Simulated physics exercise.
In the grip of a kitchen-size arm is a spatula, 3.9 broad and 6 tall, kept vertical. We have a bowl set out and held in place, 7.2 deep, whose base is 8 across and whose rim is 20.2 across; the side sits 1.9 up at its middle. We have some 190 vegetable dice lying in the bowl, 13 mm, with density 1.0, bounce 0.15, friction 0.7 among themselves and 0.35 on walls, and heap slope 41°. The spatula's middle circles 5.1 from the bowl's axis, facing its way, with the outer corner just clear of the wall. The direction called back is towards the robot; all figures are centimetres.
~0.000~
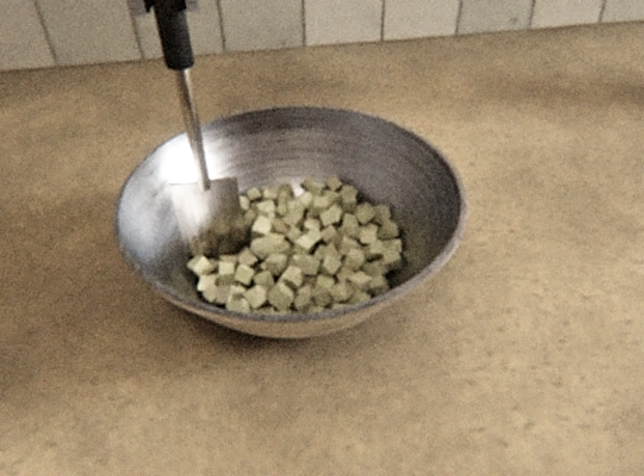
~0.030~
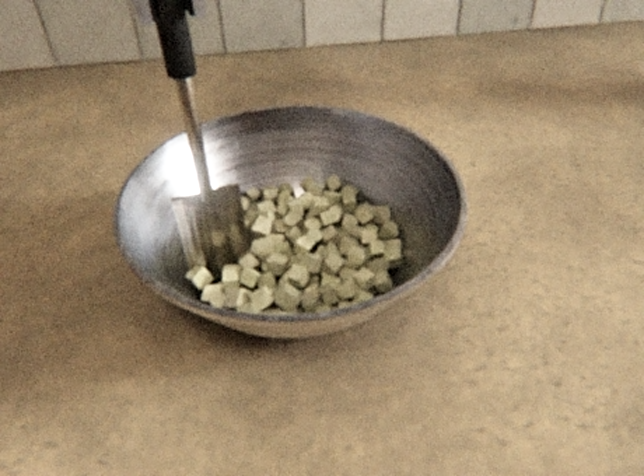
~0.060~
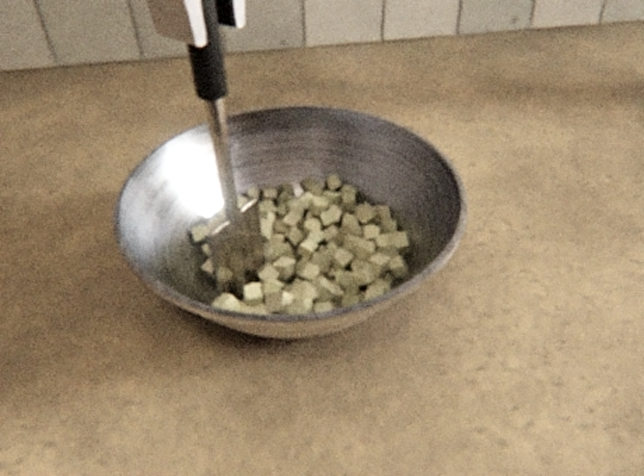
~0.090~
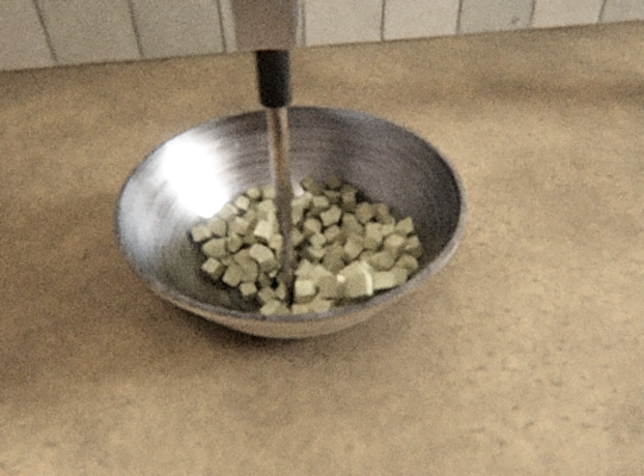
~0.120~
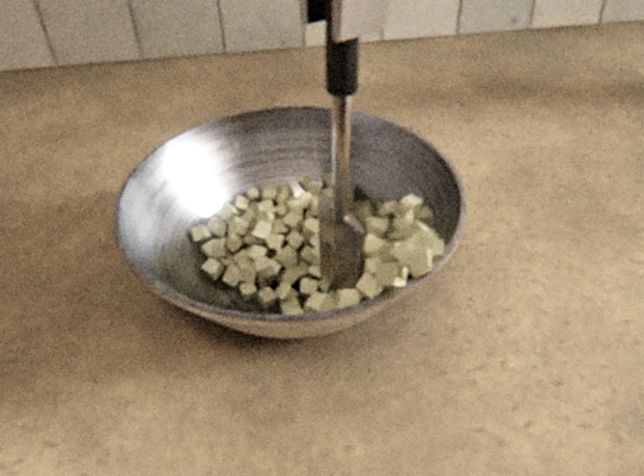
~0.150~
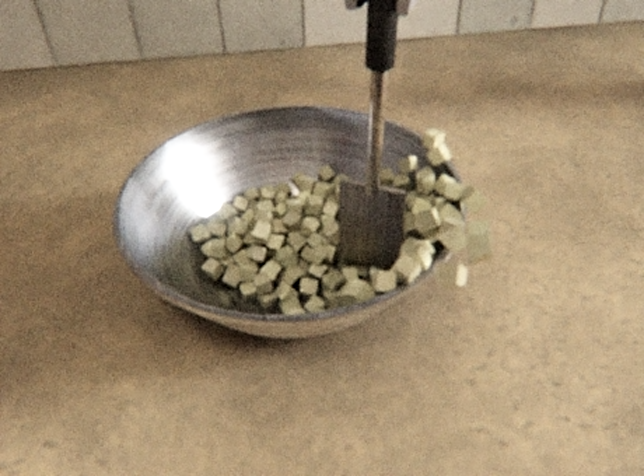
On a tan countertop before a tiled wall, a robot-held spatula stands upright at the left of a metal bowl of pale green cubes. It sweeps around the near part of the bowl toward the right, pushing cubes along, until they pile up the right side and several spill over the rim.
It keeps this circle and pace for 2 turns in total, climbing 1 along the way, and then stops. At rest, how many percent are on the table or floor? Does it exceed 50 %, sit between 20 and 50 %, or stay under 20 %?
It sits between 20 and 50 %.
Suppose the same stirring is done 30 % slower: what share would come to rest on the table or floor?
In that case some 20 per cent.
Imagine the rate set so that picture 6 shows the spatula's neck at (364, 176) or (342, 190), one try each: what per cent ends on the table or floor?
Well, about 25 percent the first time and about 25 percent the second.
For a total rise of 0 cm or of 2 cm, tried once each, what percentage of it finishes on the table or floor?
45 and 25 %.
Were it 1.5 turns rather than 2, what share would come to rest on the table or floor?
Roughly 30 per cent.
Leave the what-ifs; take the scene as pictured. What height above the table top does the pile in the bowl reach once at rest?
Around 4.5 cm above the table.
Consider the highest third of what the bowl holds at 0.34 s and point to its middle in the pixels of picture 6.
About pixel (193, 245).
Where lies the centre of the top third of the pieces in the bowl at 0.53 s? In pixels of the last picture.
Centre estimate: (357, 214).
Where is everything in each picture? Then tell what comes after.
The first frame shows the spatula neck at (199, 159), 0° round; upper third of the load around (300, 241), from x 200 to 395, top at y 185; 192 in the bowl.
The second frame shows the spatula neck at (201, 169), 13° round; upper third of the load around (301, 247), from x 200 to 395, top at y 185.
The third frame shows the spatula neck at (229, 193), 46° round; upper third of the load around (313, 253), from x 200 to 400, top at y 185.
The fourth frame shows the spatula neck at (284, 202), 81° round; upper third of the load around (336, 263), from x 200 to 415, top at y 185.
The fifth frame shows the spatula neck at (341, 190), 115° round; upper third of the load around (375, 241), from x 200 to 435, top at y 185; 191 in the bowl, 1 in flight or on the tool.
The sixth frame shows the spatula neck at (374, 163), 150° round; upper third of the load around (405, 217), from x 200 to 480, top at y 140; 187 in the bowl, 5 in flight or on the tool.
After 0.34 s, 9° round, highest piece 10 above the table; 148 in the bowl, 15 on the table or floor, 29 in flight or on the tool.
After 0.53 s, 228° round, highest piece 10 above the table; 128 in the bowl, 53 on the table or floor, 11 in flight or on the tool.
After 0.82 s, 0° round, highest piece 5 above the table; 126 in the bowl, 66 on the table or floor.
After 1.52 s, 0° round, highest piece 5 above the table; 126 in the bowl, 66 on the table or floor.
In the end, 126 in the bowl, 66 on the table or floor. That is 34 % on the table or floor.
